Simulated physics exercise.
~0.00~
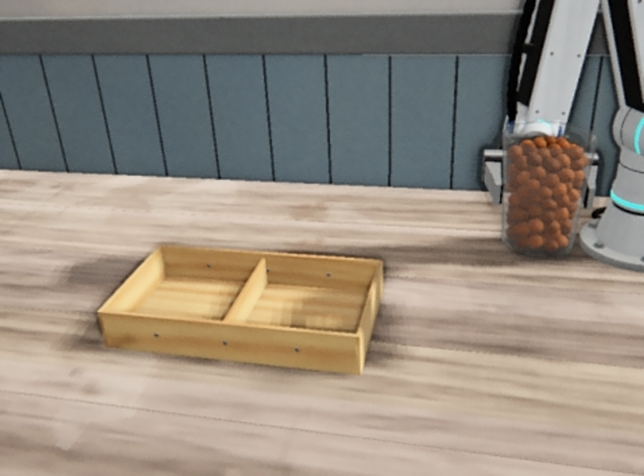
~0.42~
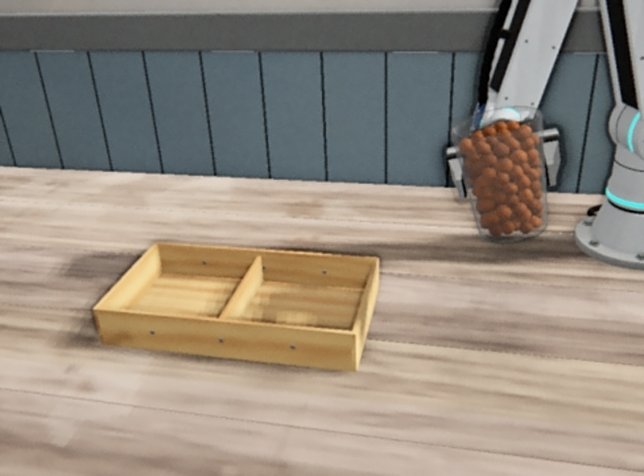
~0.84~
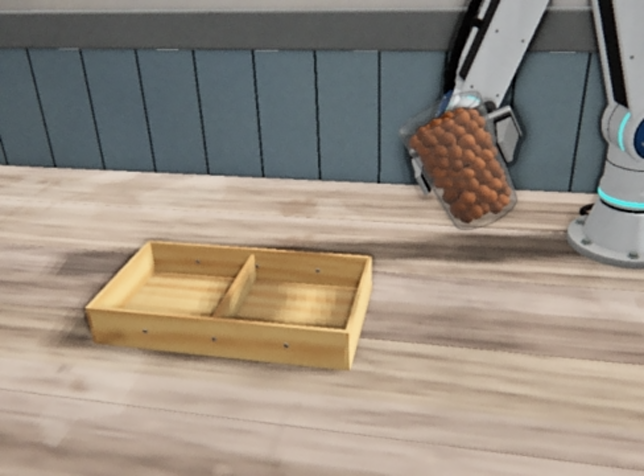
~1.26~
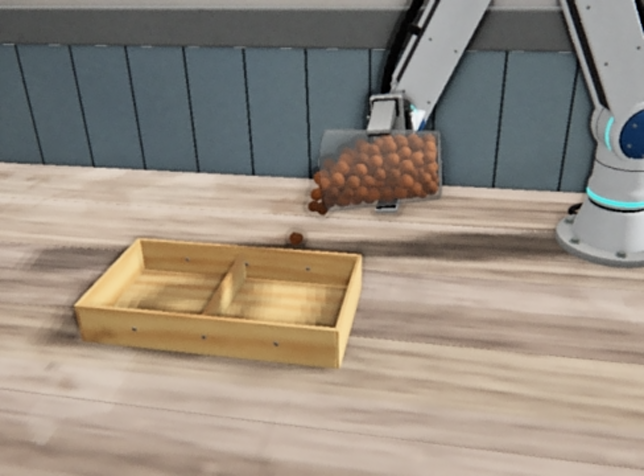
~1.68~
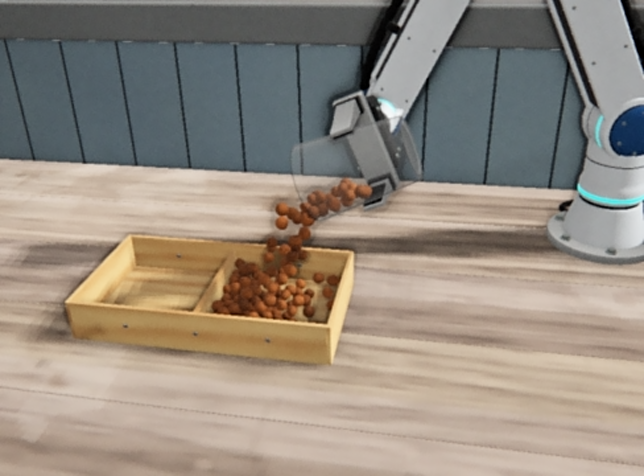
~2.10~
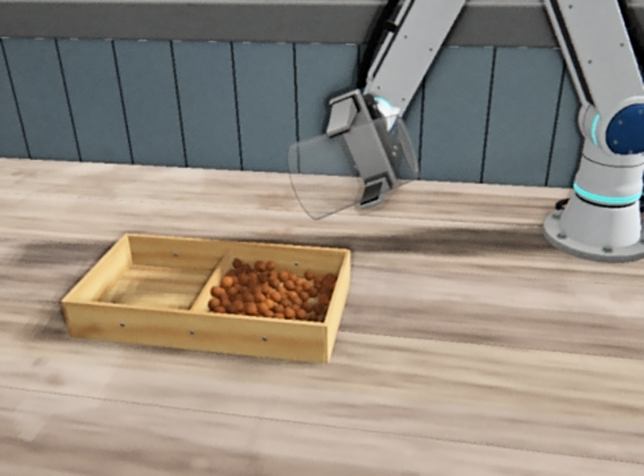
On a wooden tabletop, a robot arm lifted a clear beaker full of hazelnuts, carried it left and tipped it toward a divided wooden box, pouring the nuts out until they all lay in the right-hand section, leaving the left one empty.
